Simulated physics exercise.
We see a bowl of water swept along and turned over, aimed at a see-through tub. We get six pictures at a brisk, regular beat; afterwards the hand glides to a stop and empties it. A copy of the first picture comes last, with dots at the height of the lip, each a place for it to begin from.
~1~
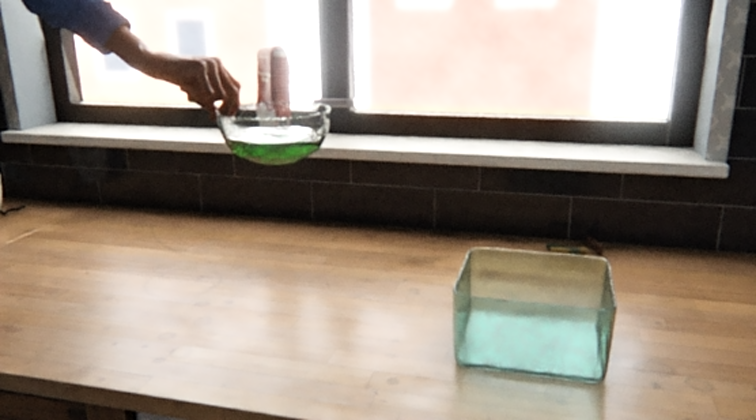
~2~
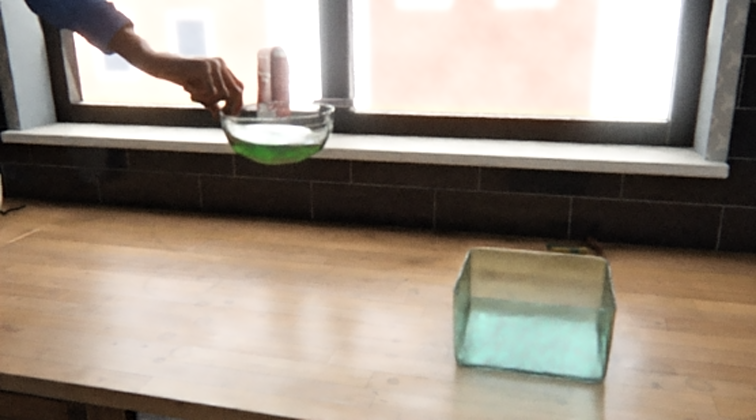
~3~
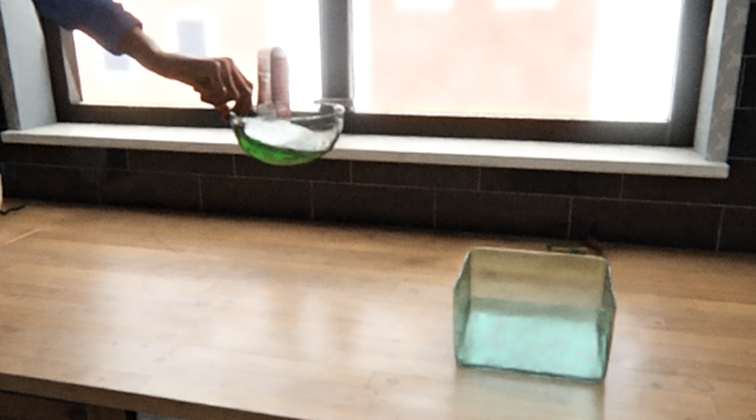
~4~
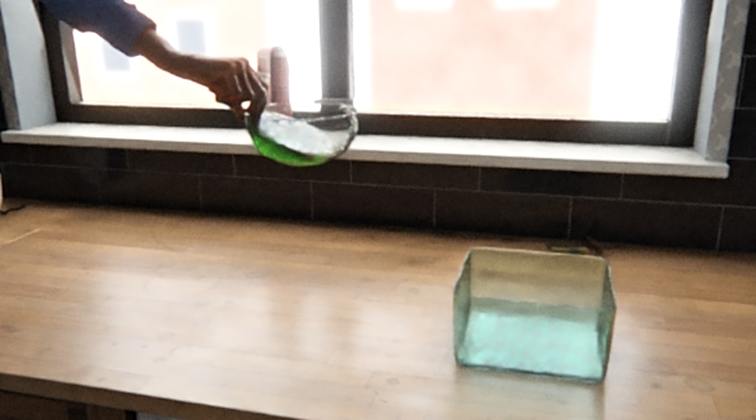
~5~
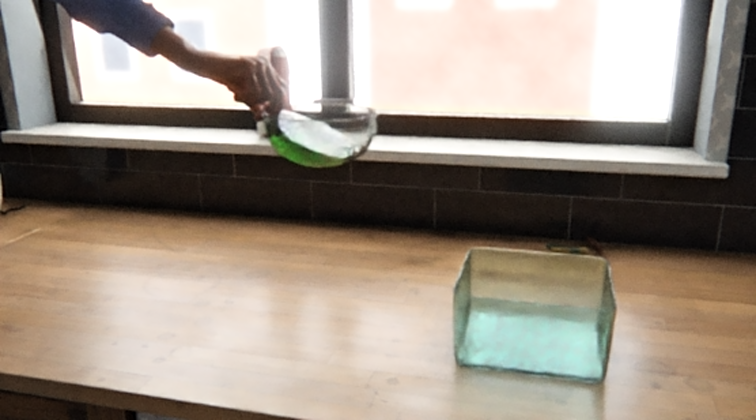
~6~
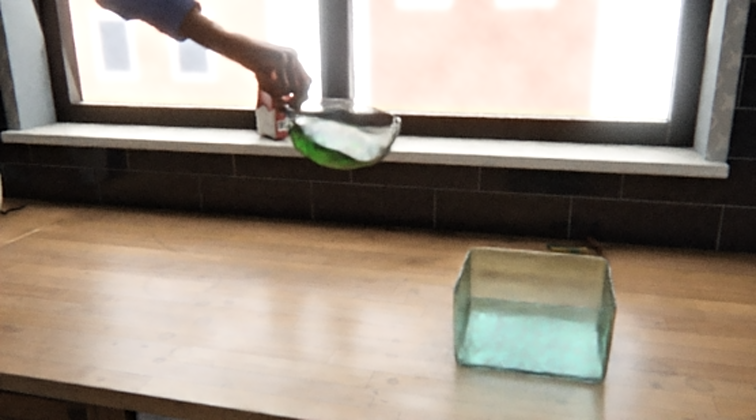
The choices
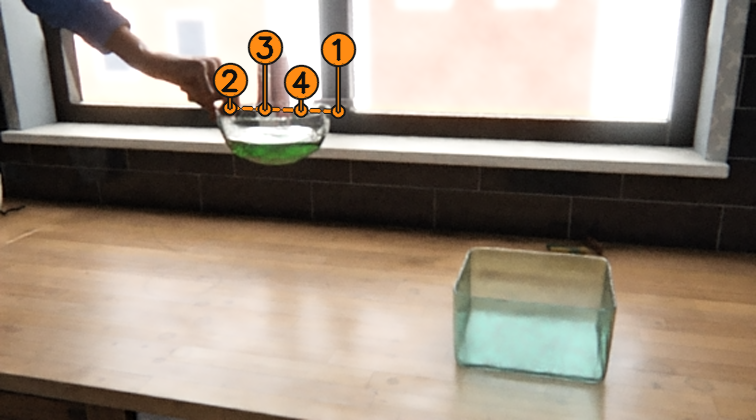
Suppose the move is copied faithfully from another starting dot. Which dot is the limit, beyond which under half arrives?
Go for 4.
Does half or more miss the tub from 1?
No, that is safe.
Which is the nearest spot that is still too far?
3 it is.
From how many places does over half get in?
Two of the four.
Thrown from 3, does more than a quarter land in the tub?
Yes, it does.
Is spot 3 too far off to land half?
Yes, that goes wrong.
On the marked copy, 1 at (338, 111); 2 at (230, 108); 3 at (265, 109); 4 at (301, 110).
If 1 is chosen, about 81 % lands in the tub, 14 % falls short and 5 % goes beside or beyond.
If 2 is chosen, about 5 % lands in the tub, 93 % falls short.
If 3 is chosen, about 33 % lands in the tub, 62 % falls short and 5 % goes beside or beyond.
If 4 is chosen, about 62 % lands in the tub, 28 % falls short and 10 % goes beside or beyond.
